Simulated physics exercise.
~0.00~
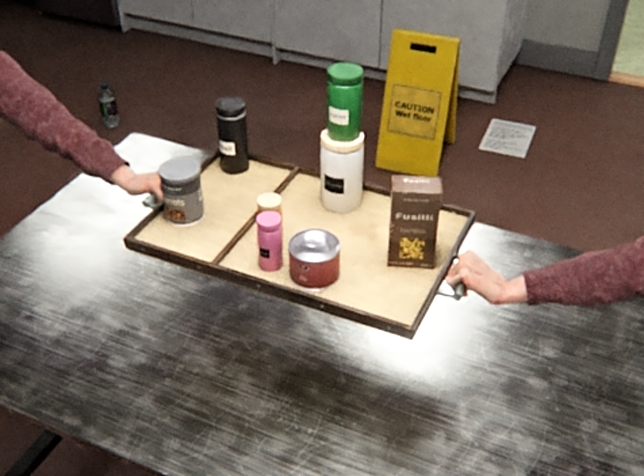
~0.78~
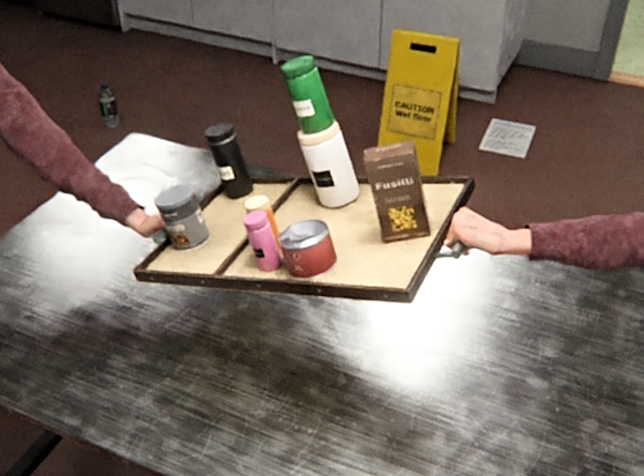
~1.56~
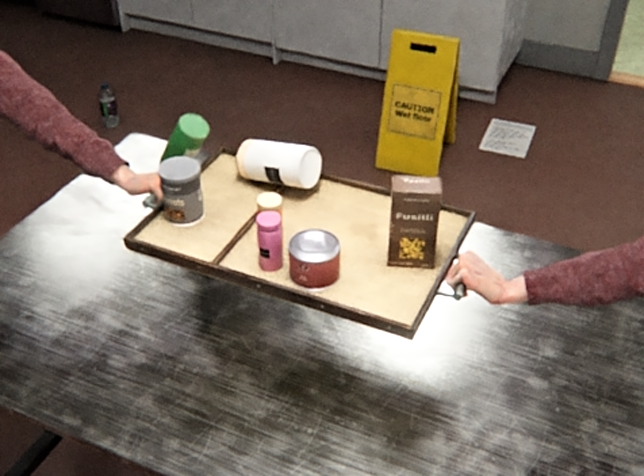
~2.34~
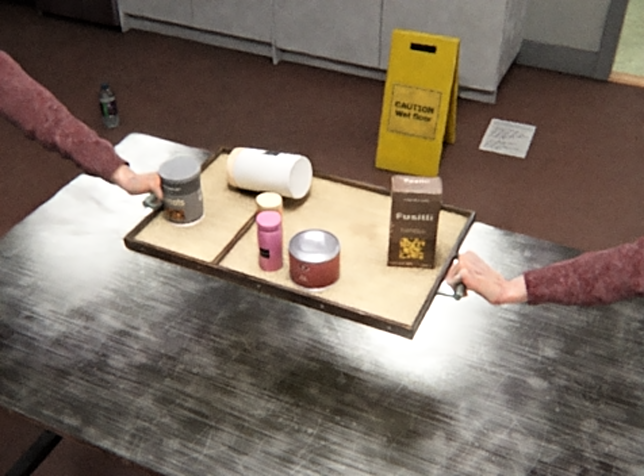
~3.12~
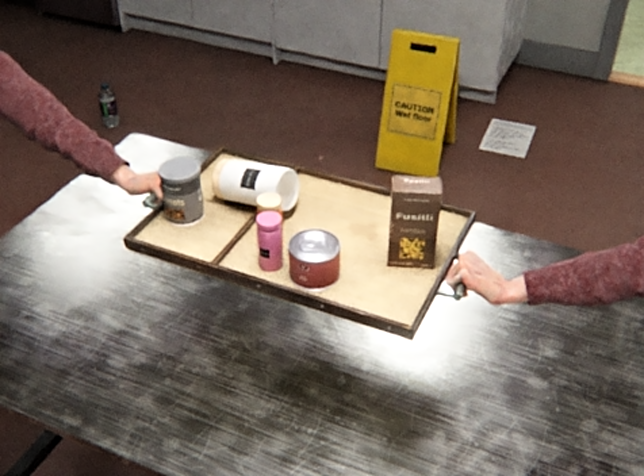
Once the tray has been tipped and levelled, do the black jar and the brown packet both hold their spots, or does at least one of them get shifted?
The black jar gets shifted and ends up off the tray. The brown packet holds its spot and is still standing on the right side.
